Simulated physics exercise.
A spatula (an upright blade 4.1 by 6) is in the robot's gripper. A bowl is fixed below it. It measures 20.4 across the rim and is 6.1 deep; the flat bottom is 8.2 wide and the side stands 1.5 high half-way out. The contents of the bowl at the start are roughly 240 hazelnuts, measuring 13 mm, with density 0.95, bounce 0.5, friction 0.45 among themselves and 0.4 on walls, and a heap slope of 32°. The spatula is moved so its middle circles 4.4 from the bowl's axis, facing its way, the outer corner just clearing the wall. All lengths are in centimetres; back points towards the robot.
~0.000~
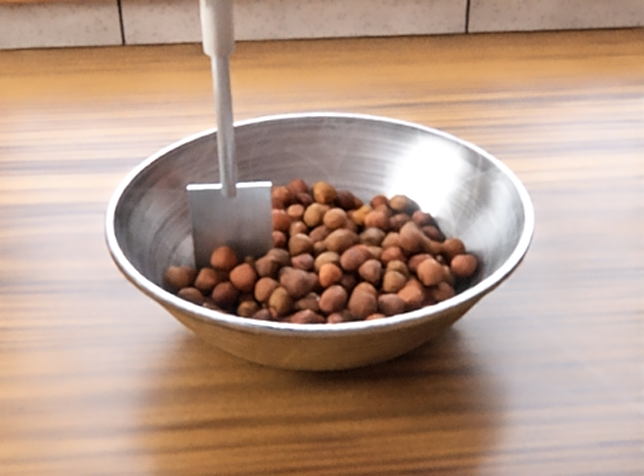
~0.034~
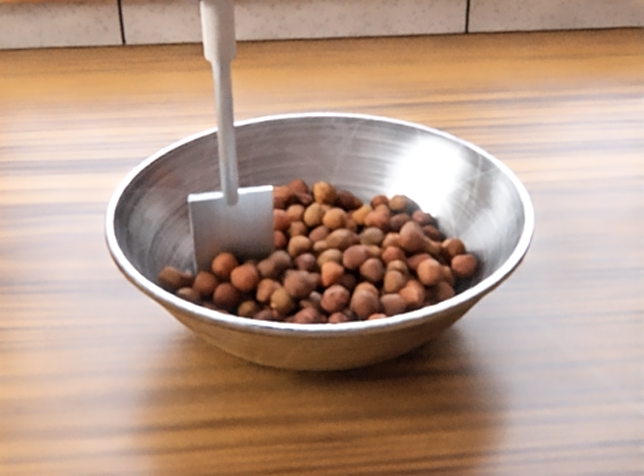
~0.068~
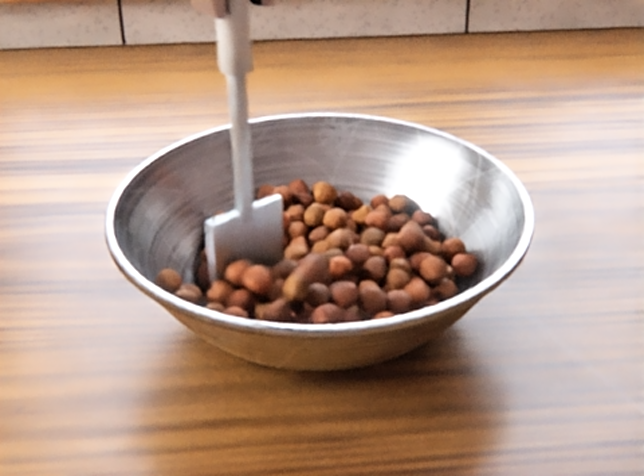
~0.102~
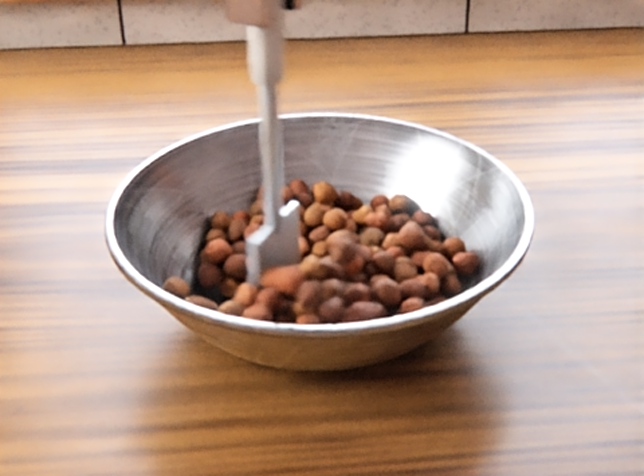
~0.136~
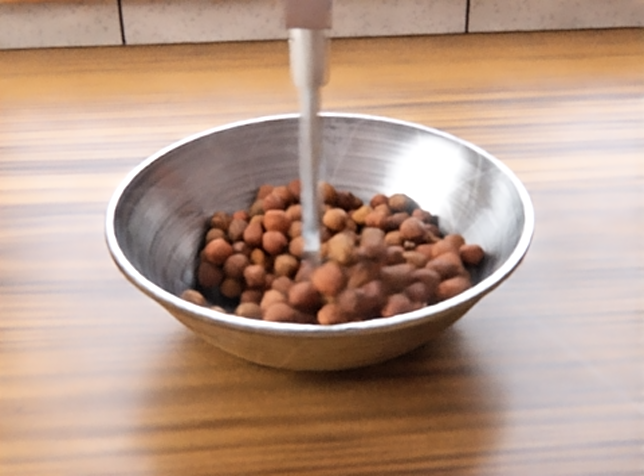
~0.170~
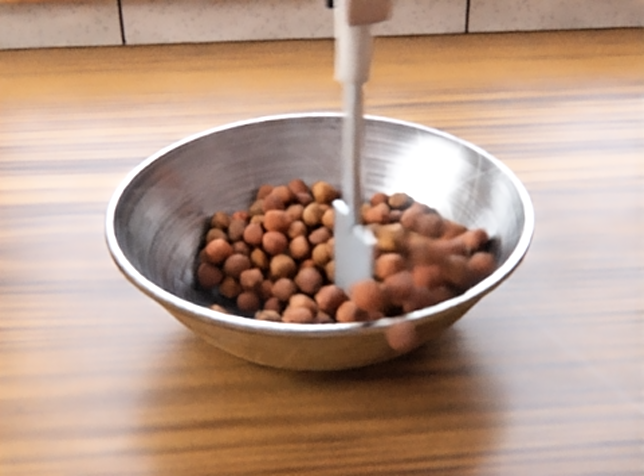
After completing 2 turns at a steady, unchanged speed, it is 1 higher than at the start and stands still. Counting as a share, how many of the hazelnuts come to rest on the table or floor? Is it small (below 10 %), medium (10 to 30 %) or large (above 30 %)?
It is medium.
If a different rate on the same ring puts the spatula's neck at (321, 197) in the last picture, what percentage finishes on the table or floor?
I'd put it close to 5 per cent.
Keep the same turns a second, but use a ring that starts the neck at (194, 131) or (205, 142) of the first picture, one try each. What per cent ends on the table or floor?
Near 20 and 25 in a hundred, one try each.
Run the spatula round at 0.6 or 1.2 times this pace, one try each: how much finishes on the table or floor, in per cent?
Around 0 percent for the first try and 25 percent for the second.
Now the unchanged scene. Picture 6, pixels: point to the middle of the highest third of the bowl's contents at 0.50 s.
Centre estimate: Approx. (193, 225) px.
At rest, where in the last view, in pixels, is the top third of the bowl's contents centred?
Roughly at pixel (260, 289).
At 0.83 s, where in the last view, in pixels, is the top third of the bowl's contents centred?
The centre is roughly (381, 208).
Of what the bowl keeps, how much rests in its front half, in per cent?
Around 60 per cent of what the bowl keeps.
After 0.50 s, 347° round, highest piece 9 above the table; 221 in the bowl, 18 on the table or floor, 5 in flight or on the tool.
After 0.83 s, 226° round, highest piece 7 above the table; 209 in the bowl, 34 on the table or floor, 1 in flight or on the tool.
After 1.20 s, 0° round, highest piece 6 above the table; 208 in the bowl, 36 on the table or floor.
After 1.90 s, 0° round, highest piece 5 above the table; 208 in the bowl, 36 on the table or floor.
At rest, 208 in the bowl, 36 on the table or floor. That is 15 % on the table or floor.
